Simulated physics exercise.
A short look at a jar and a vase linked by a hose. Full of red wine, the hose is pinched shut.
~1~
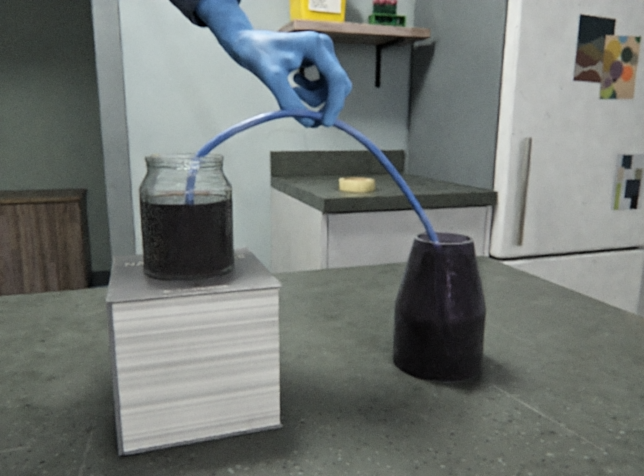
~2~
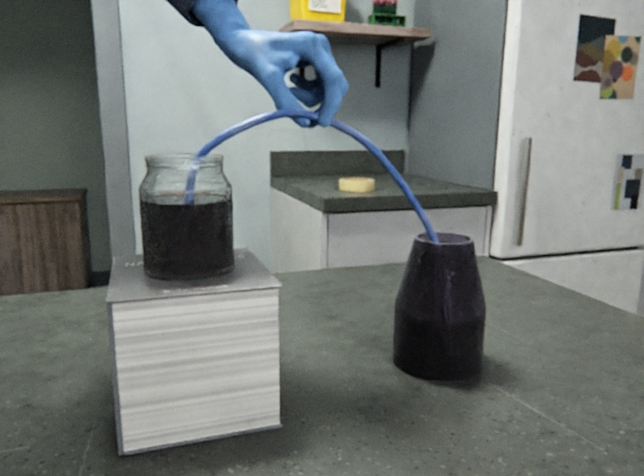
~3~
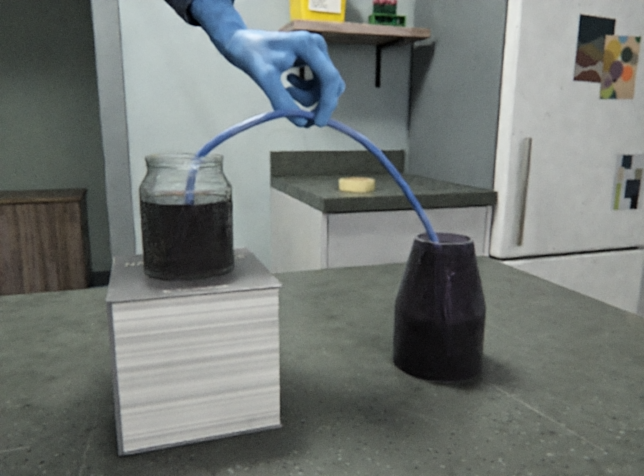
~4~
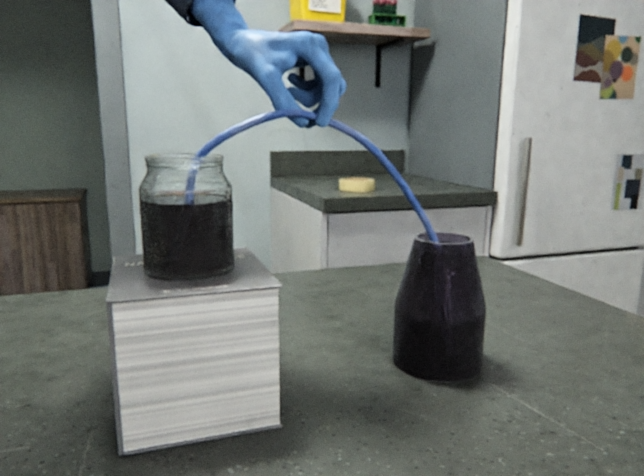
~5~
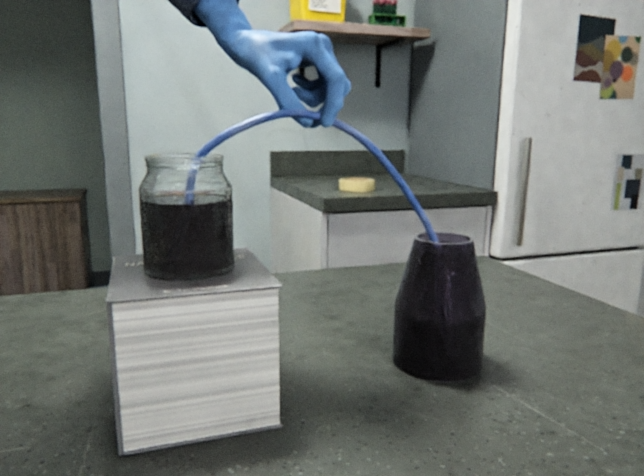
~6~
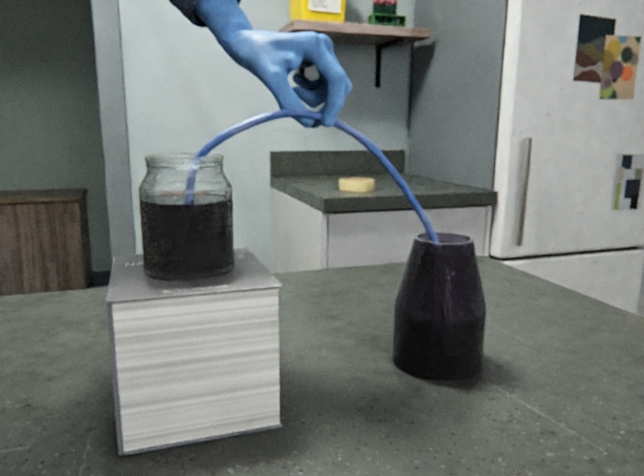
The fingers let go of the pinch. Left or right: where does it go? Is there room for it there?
Note: Flow right-bound, and the receiver overfills.
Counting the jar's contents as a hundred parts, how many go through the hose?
Near 80 %, give or take.
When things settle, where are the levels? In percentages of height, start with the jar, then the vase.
15 and 100 per cent, roughly.
A moment on, the jar is about half full; the vase is full to the brim; a puddle lies under the lower one.
Further on, the jar is about a quarter full; the vase is full to the brim; a puddle lies under the lower one.
When it is over, the jar is nearly empty; the vase is full to the brim; a puddle lies under the lower one.
